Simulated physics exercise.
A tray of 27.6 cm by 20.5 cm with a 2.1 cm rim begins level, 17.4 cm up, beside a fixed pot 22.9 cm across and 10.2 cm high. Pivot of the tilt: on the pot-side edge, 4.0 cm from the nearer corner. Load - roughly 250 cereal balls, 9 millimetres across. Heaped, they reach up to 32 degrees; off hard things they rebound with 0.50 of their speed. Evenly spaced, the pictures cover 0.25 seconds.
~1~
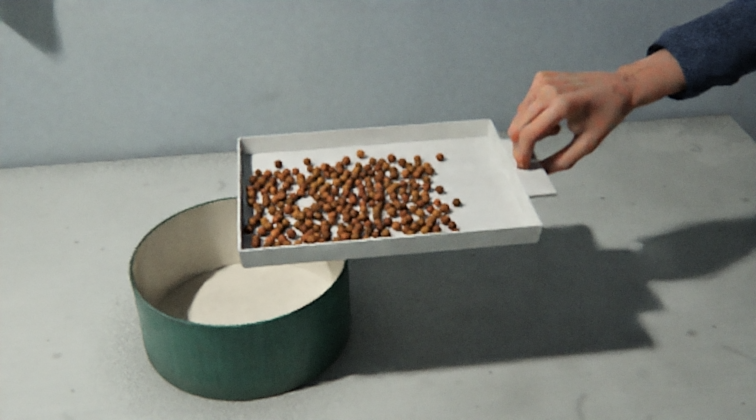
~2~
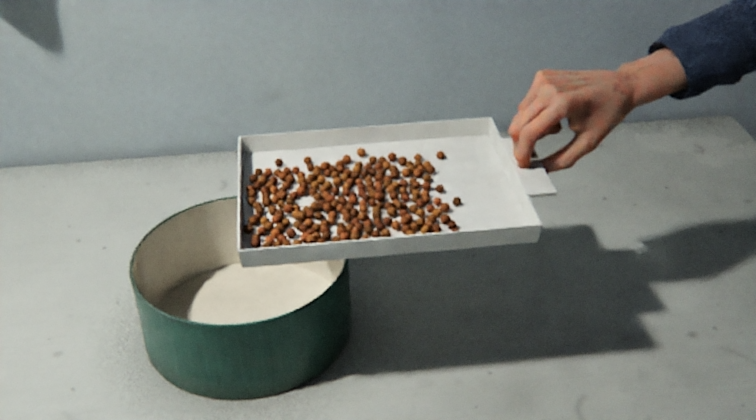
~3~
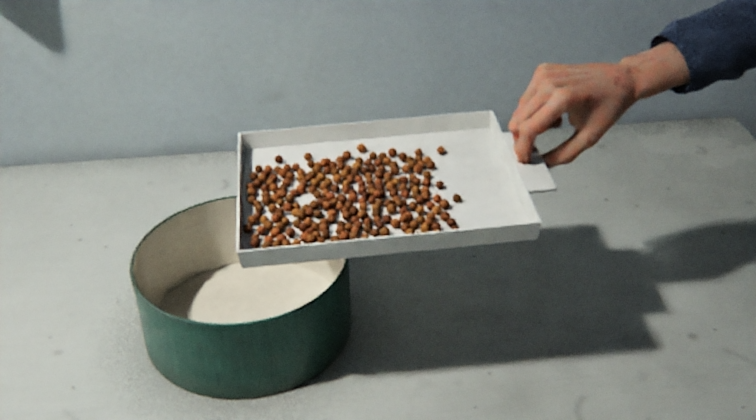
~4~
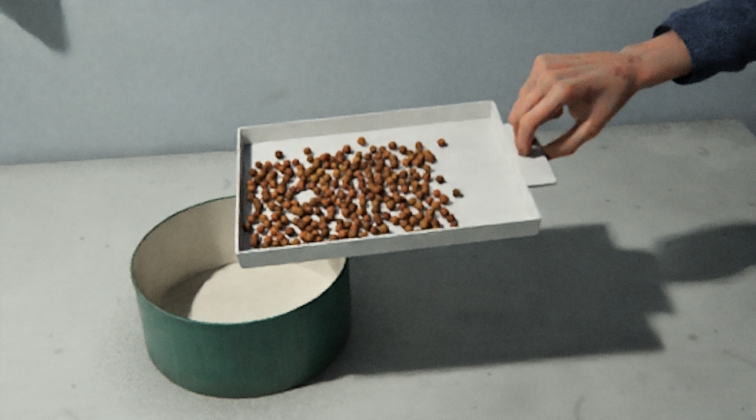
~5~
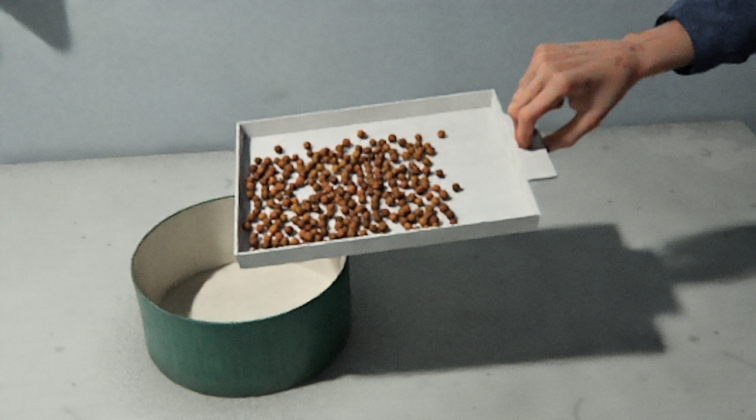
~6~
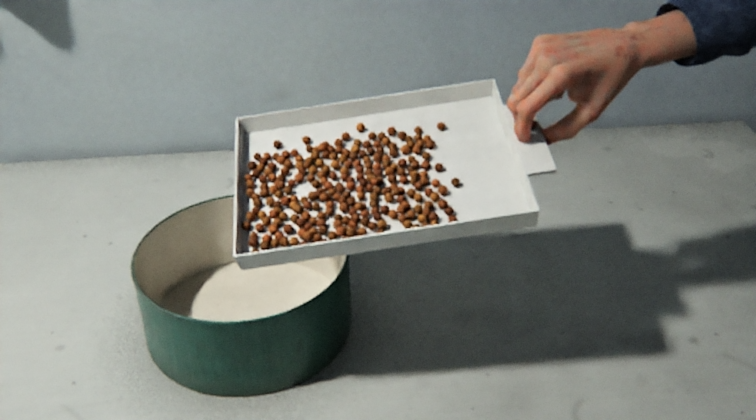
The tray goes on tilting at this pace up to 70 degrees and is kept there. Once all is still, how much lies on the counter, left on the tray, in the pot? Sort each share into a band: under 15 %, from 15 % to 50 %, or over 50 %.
Counter: Under 15 %; left on the tray: Over 50 %; pot: Under 15 %.
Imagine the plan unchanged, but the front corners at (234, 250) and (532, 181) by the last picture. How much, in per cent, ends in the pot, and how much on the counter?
That works out as pot 0 and counter 0.
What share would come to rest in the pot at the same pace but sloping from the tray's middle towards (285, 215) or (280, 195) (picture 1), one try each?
First try: Around 0 percent; second try: Around 0 percent.
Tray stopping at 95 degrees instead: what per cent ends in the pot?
I'd put it at close to 0 per cent.
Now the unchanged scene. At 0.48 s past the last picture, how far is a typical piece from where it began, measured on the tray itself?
By then it sits near 3 cm from where it began.
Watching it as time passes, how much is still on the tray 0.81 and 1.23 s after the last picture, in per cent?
In turn: 100, 100.
Then, 0.48 s after the last picture, tilt 39 degrees; the tray holds 100 %, the pot 0 %.
Then, 0.81 s after the last picture, tilt 58 degrees; the tray holds 100 %, the pot 0 %.
Then, 1.23 s after the last picture, tilt 70 degrees; the tray holds 100 %, the pot 0 %.
In the end, counter 0 %, tray 100 %, pot 0 %.
